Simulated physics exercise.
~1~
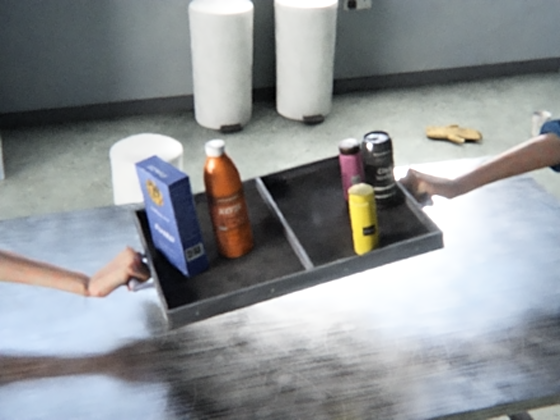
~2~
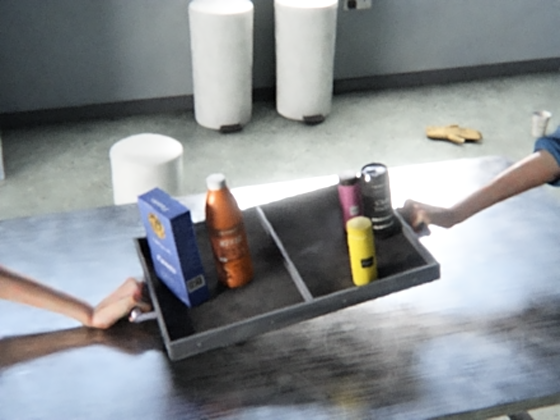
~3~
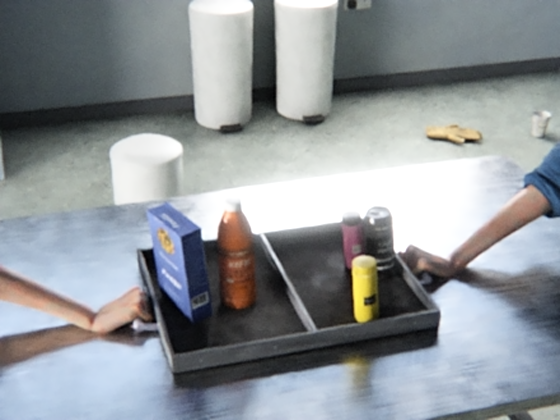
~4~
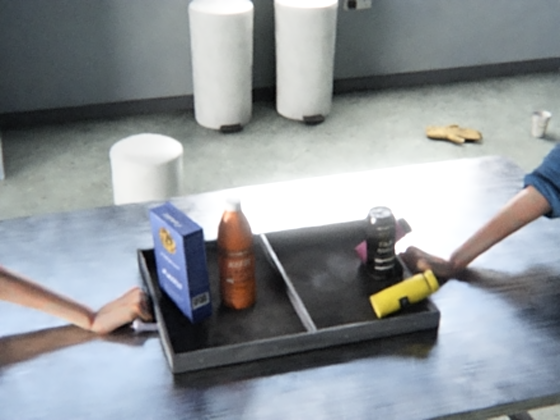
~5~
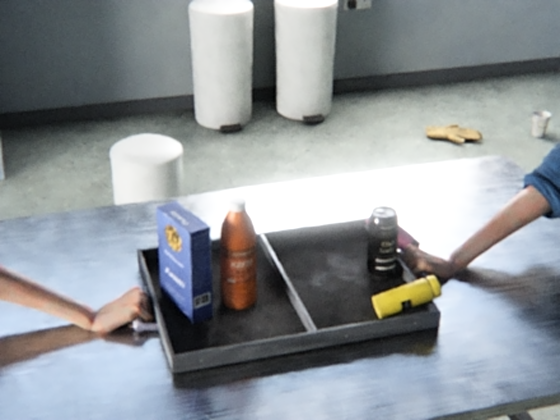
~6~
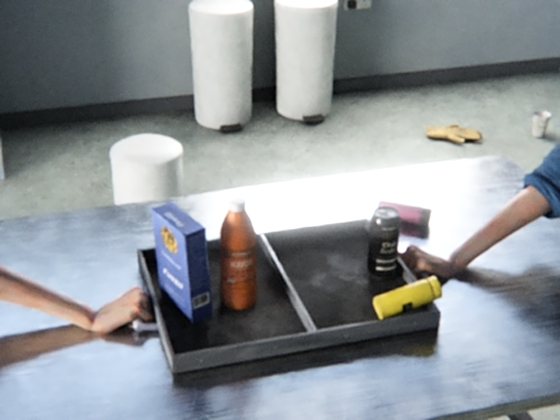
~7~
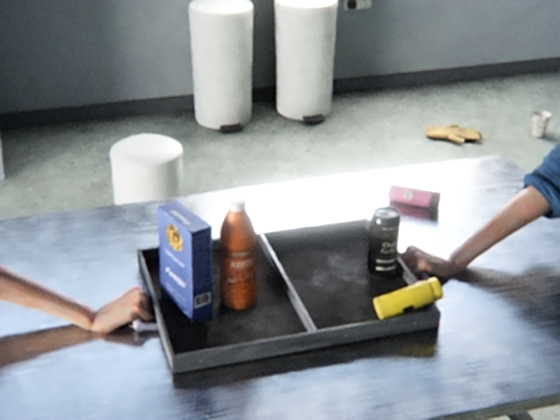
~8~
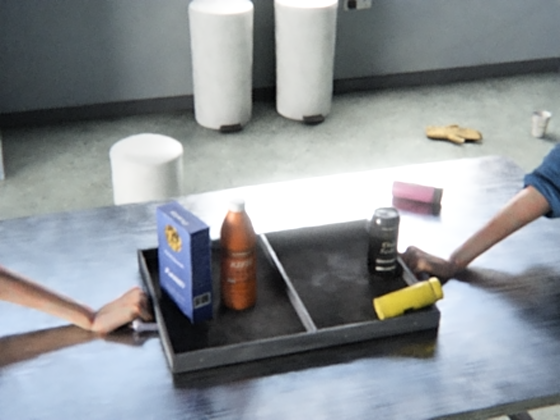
The footage shows two hands lowering a tilted, divided tray of containers and a blue box onto a table, where a yellow container topples inside it and a pink one tips over the rim, coming to rest on its side beyond the tray while the others stay upright.
